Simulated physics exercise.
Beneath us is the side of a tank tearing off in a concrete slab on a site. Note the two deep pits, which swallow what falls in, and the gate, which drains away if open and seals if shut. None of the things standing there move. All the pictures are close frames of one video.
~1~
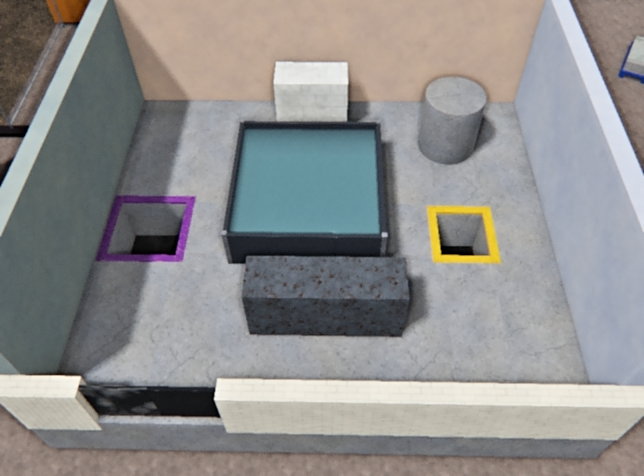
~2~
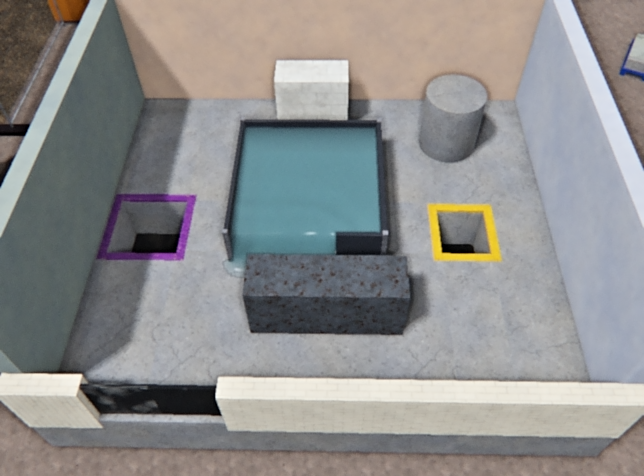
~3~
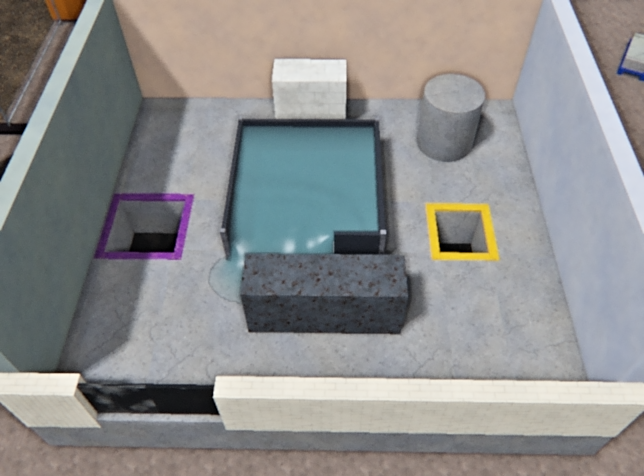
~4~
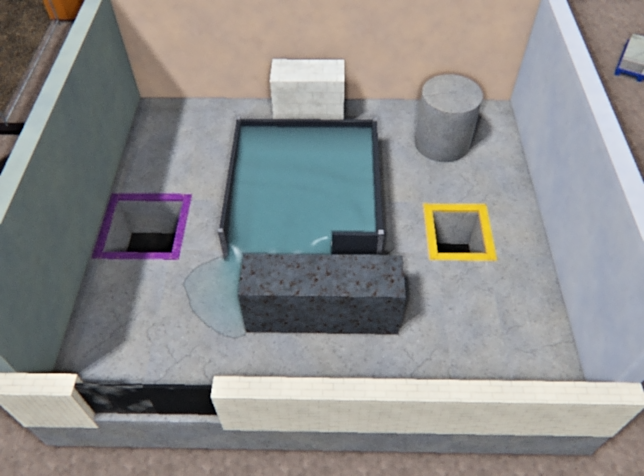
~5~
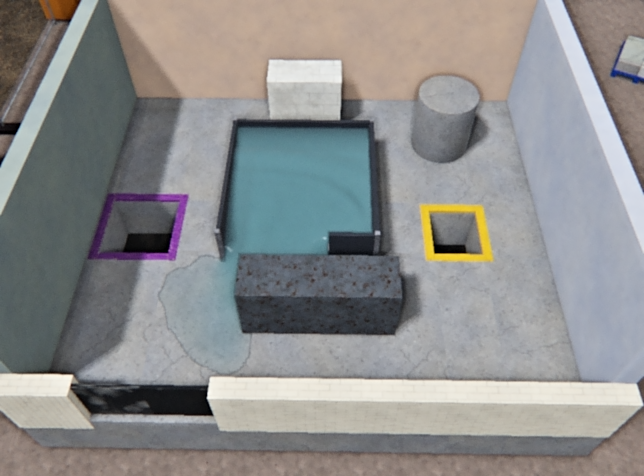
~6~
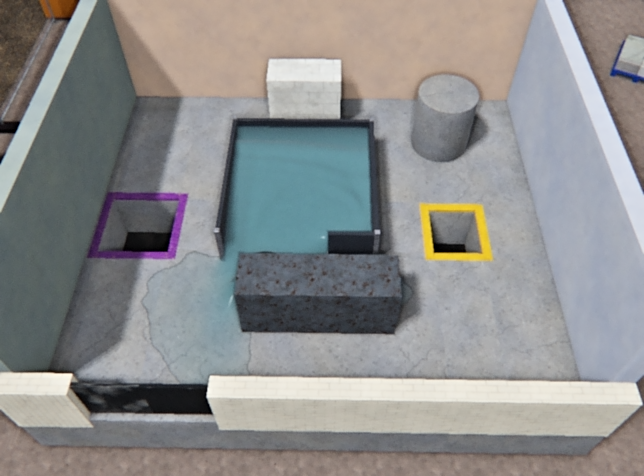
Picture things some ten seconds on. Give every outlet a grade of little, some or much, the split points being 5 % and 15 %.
Grades: Gate - little; purple pit - much; yellow pit - some.
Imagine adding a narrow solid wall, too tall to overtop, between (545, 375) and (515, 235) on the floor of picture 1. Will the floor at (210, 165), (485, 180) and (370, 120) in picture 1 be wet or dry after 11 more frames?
Same order as asked - unsoaked, unsoaked, unsoaked.
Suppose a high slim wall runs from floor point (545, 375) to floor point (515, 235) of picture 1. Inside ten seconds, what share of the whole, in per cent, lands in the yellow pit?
I'd put the yellow pit at roughly 20 %.
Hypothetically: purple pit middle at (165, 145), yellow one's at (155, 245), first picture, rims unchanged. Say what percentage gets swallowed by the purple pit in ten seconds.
Purple: 6 %.
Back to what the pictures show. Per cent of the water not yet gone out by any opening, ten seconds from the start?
Estimate: Near 66 %.
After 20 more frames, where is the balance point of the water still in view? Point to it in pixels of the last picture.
I'd point to (284, 253).
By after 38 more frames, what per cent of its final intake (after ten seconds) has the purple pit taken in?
Around 55 percent.
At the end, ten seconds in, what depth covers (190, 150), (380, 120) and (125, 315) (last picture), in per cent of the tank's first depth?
Around 0, 6 and 12 %.
A moment on, water covers 25 % of the floor; the gate 0 %, the purple pit 0 %, the yellow pit 0 %.
Next, water covers 35 % of the floor; the gate 0 %, the purple pit 0 %, the yellow pit 2 %.
Then, water covers 50 % of the floor; the gate 0 %, the purple pit 3 %, the yellow pit 5 %.
Later, water covers 65 % of the floor; the gate 0 %, the purple pit 12 %, the yellow pit 7 %.
In the end, water covers 75 % of the floor; the gate 0 %, the purple pit 21 %, the yellow pit 13 %.
